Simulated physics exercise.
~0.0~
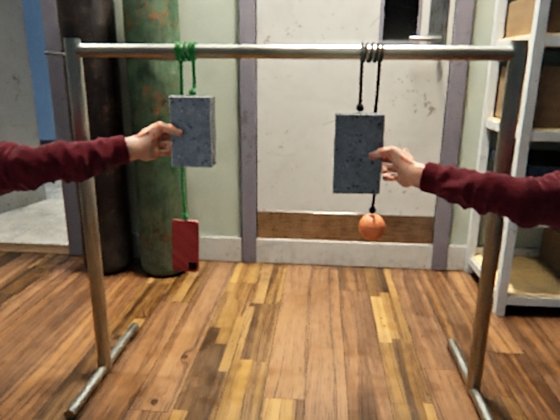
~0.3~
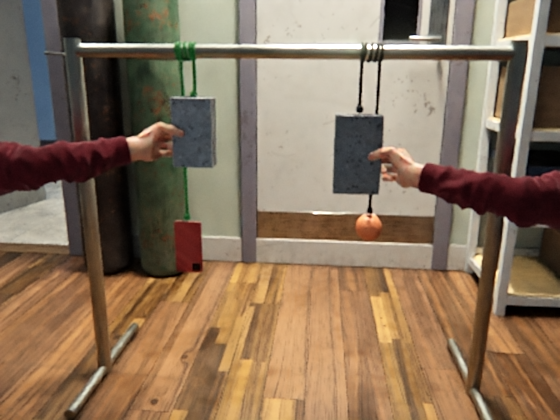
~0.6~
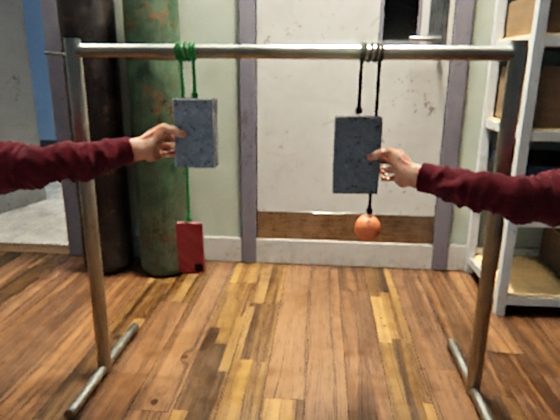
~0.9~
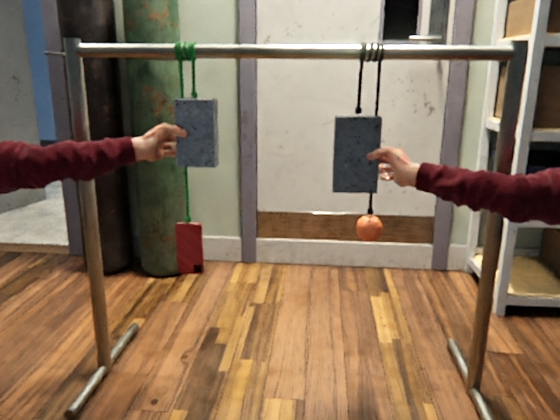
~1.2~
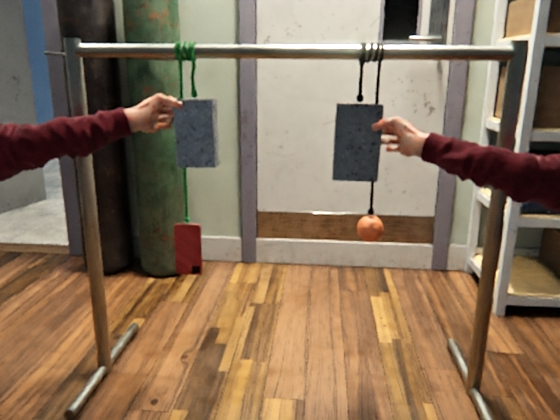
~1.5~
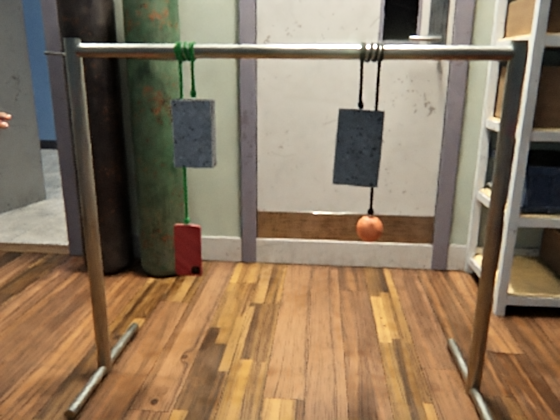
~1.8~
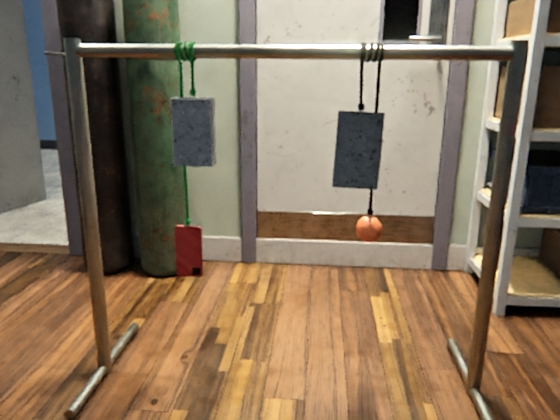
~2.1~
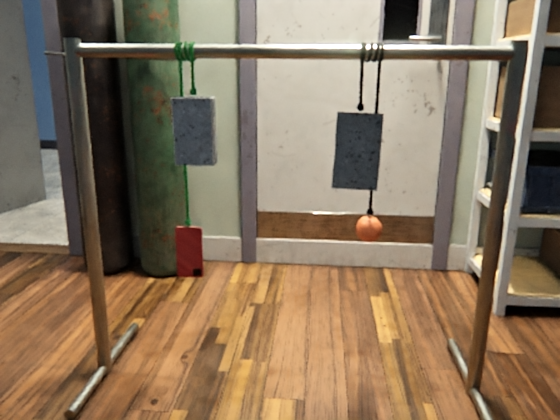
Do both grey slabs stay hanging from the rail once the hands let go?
Yes, both slabs stay hanging. The left one remains up on its green cord and the right one on its black cord.
